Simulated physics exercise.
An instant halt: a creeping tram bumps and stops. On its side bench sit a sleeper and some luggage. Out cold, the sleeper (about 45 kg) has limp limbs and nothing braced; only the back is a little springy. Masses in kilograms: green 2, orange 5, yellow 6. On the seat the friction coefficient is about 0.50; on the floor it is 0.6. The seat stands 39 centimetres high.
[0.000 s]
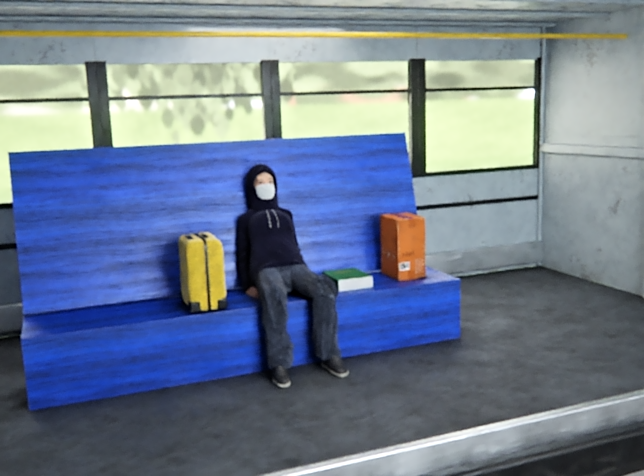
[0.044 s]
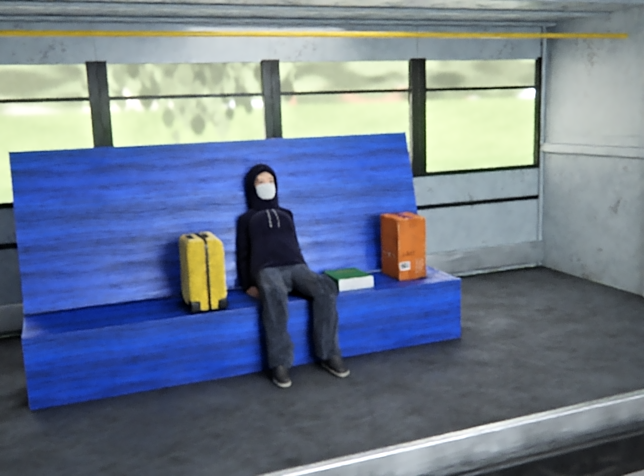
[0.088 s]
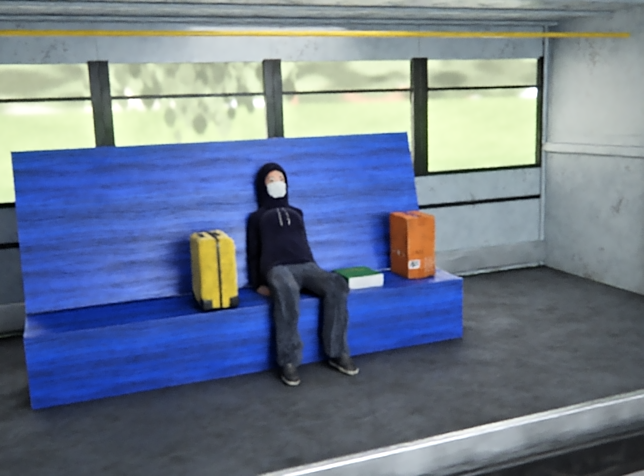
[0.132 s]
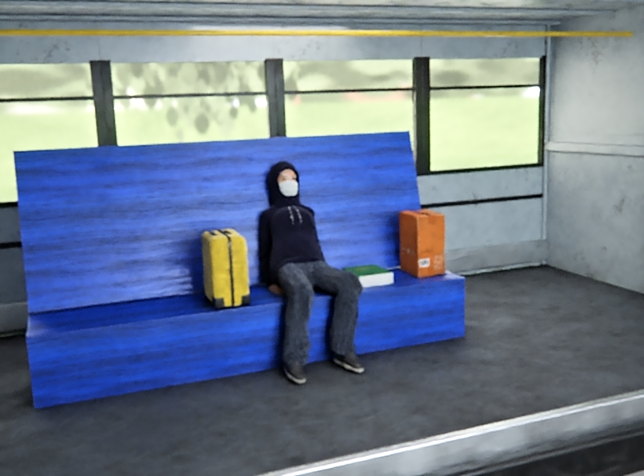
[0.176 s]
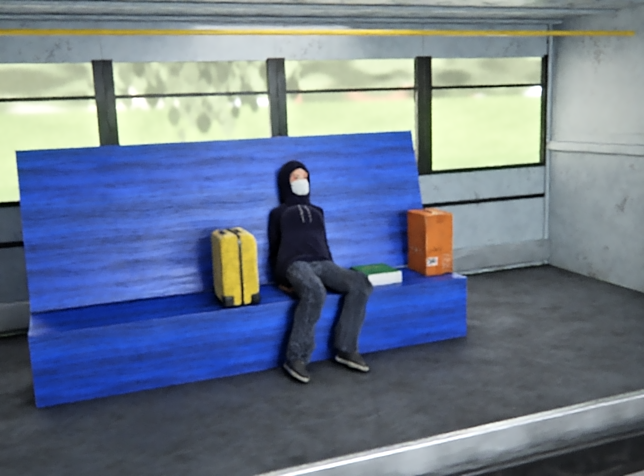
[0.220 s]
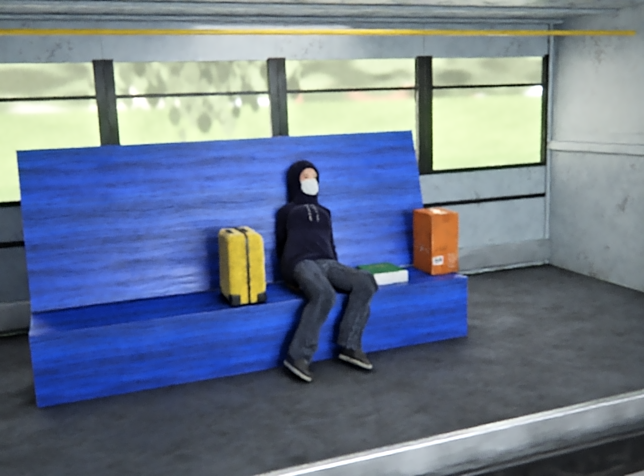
We see a hooded, masked figure slumped on a blue bench among yellow and orange luggage and a flat green item; after a still start, all slide a short way right along the seat, the figure's feet shifting too.
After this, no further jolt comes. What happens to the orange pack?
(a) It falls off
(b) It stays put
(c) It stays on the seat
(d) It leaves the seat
Answer: A.
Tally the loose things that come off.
The count is 1.
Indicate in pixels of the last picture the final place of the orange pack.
Somewhere about (478, 305) in the final view.
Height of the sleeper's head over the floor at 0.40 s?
I'd say some 100 cm off the floor.
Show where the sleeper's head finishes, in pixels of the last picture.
End position: Roughly (408, 257) in the last view.
After 0.40 s the orange pack is 0 cm short of the bench end, tilted 15°, near (446, 238) in the last picture's view; the sleeper's hips 52 cm above the ground.
After 0.65 s the orange pack is 11 cm past the bench end, tilted 45°, near (459, 241) in the last picture's view.
After 1.05 s the orange pack is 25 cm past the bench end, tilted 90°, near (478, 305) in the last picture's view.
Final state at 2.5 s, green folder stays on; orange pack drops off; yellow case stays on; sleeper's hips keep to the seat.
